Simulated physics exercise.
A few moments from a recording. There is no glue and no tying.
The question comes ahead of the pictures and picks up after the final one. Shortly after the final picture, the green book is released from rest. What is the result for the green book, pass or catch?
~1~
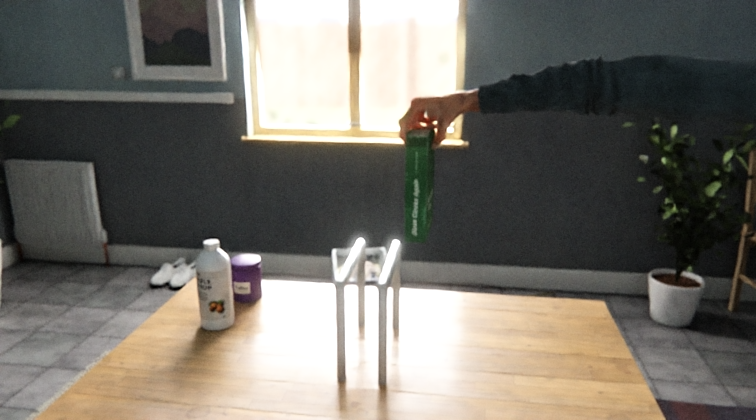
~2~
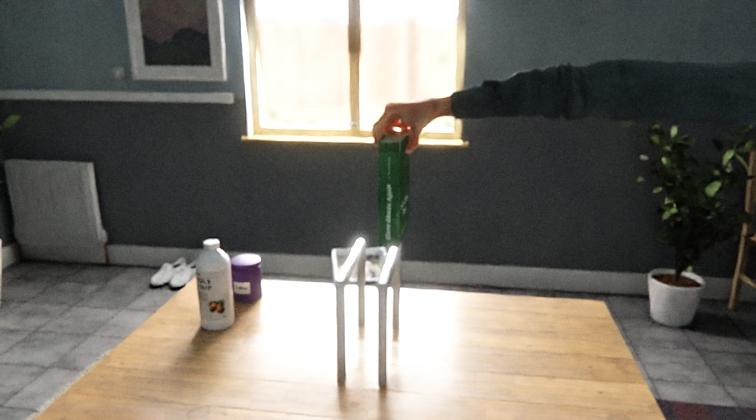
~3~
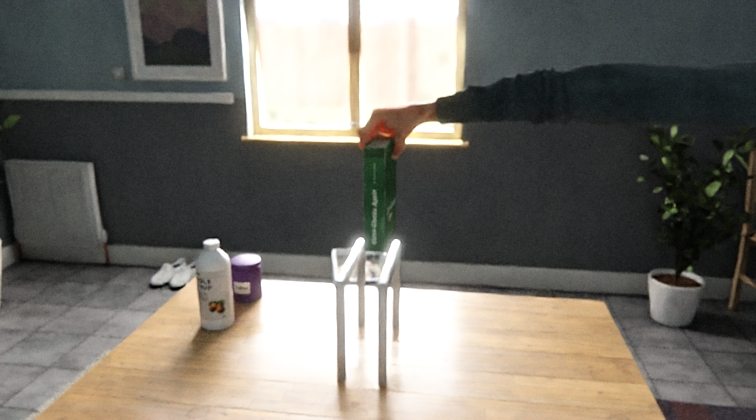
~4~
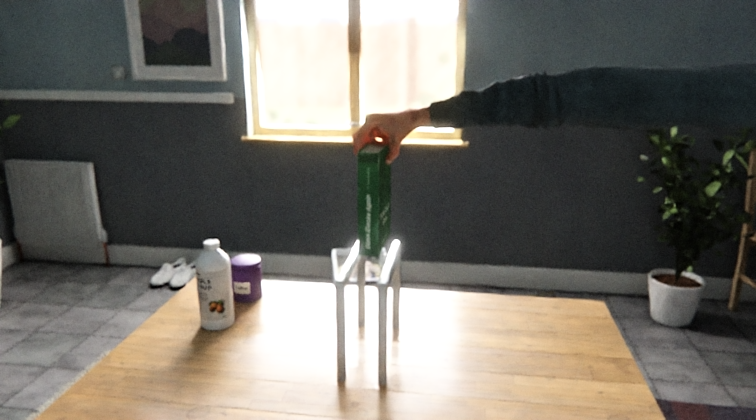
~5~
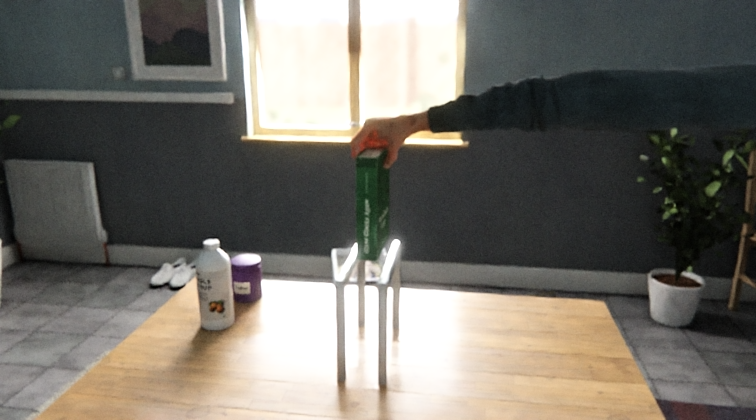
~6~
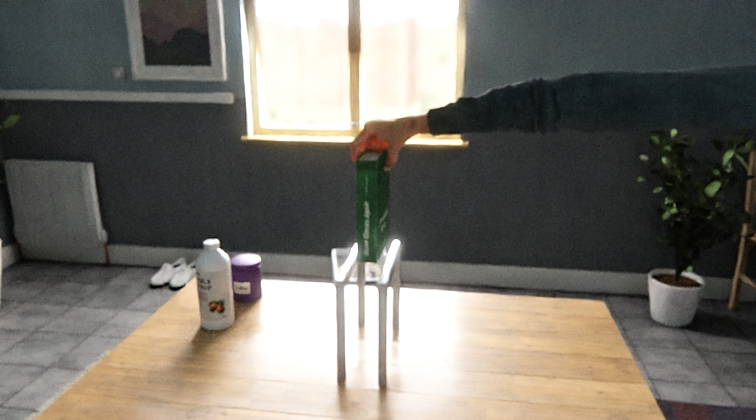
It will likely descend to the table.
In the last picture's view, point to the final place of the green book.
Near pixel (374, 308).
Then, 0.32 s past the last view, green book displaced about its own width near (374, 304).
Then, 0.66 s past the last view, green book displaced well along near (374, 308).
Finally, moved from the start, green book; the other 2 still in place. Final places as the last picture's camera would see them, green book near (374, 308). The book goes down the gap.
